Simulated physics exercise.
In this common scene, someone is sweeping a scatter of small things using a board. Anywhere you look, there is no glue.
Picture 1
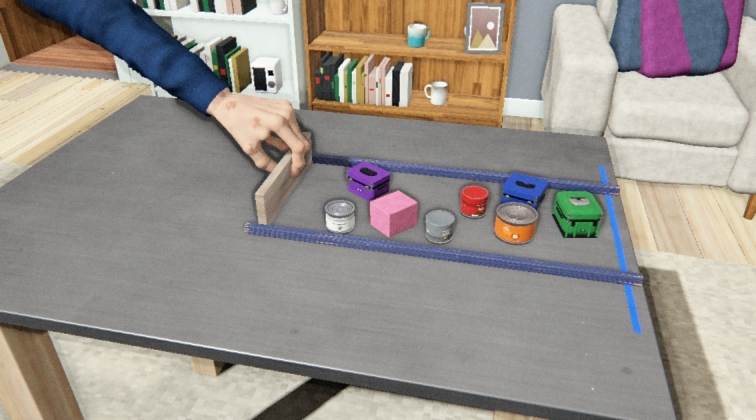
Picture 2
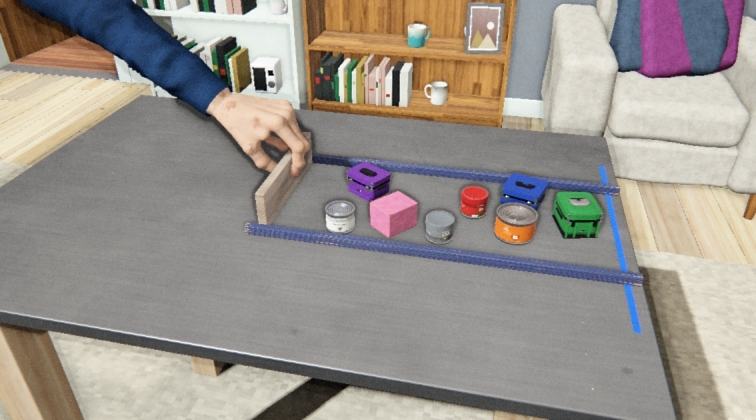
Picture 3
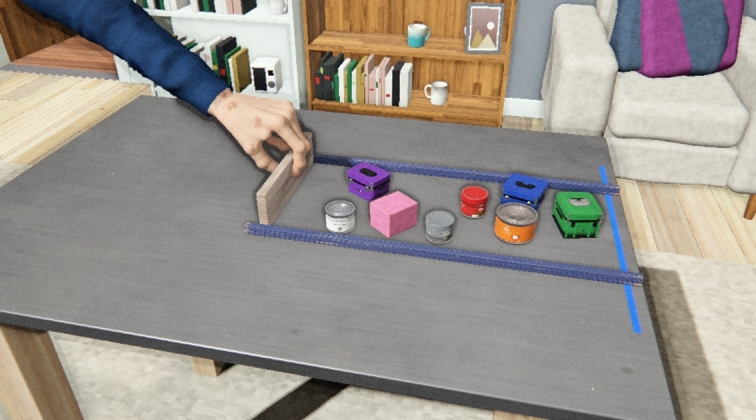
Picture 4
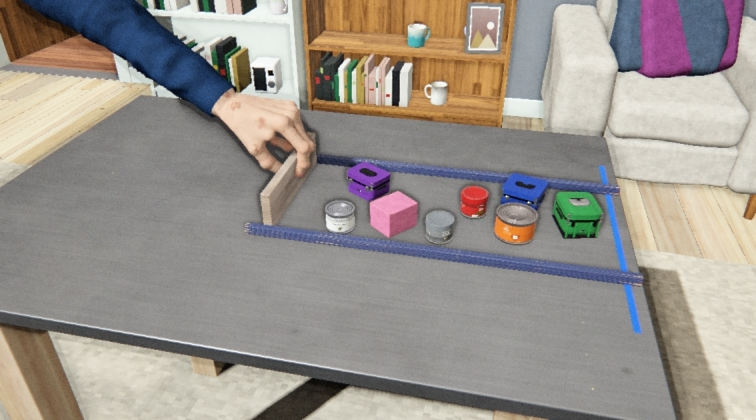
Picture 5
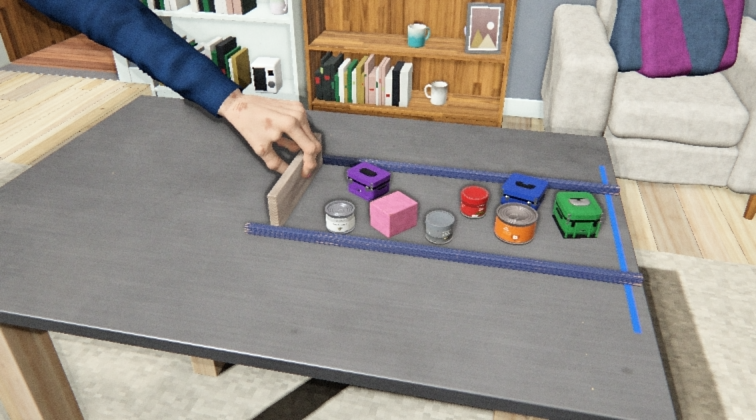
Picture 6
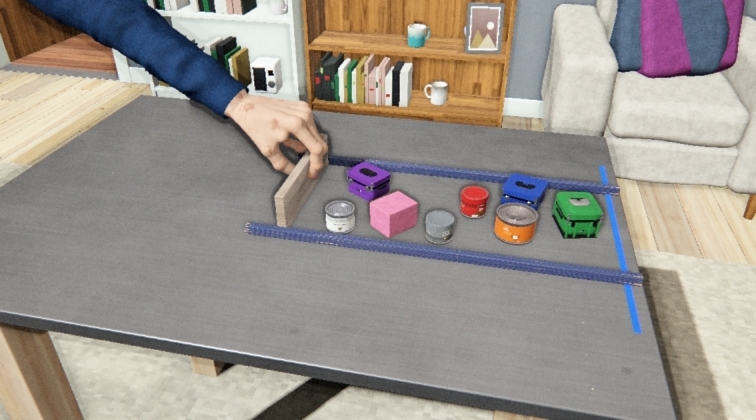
At first, a hand holds a wooden board upright at the left end of two blue rails on a dark table, with small tins, cases and a pink block scattered between them. The board stays nearly still, then the hand slides it slightly right toward the objects, which remain in place.
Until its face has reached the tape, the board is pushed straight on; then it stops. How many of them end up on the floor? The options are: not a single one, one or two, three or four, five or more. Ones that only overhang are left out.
Answer: Five or more.
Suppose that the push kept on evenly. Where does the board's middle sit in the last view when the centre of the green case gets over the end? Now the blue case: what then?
Green case over the end: About (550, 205). Blue case over the end: About (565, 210).
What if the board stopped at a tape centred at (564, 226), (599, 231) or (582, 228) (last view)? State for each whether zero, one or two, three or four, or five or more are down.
In order: Just one or two, three or four, 3 or 4.
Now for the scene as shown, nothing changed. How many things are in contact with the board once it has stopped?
The count in contact is 2.
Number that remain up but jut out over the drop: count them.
It totals 2.
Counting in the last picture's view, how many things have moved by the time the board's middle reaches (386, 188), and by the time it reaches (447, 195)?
Moved so far: 3, then 5.
A little later, none off yet; green case at rest near (577, 214); blue case at rest near (524, 194); orange tin at rest near (516, 224).
When it is over, the number that fall off is five or more; down, purple case, pink block, grey pot, orange tin, blue case and green case.
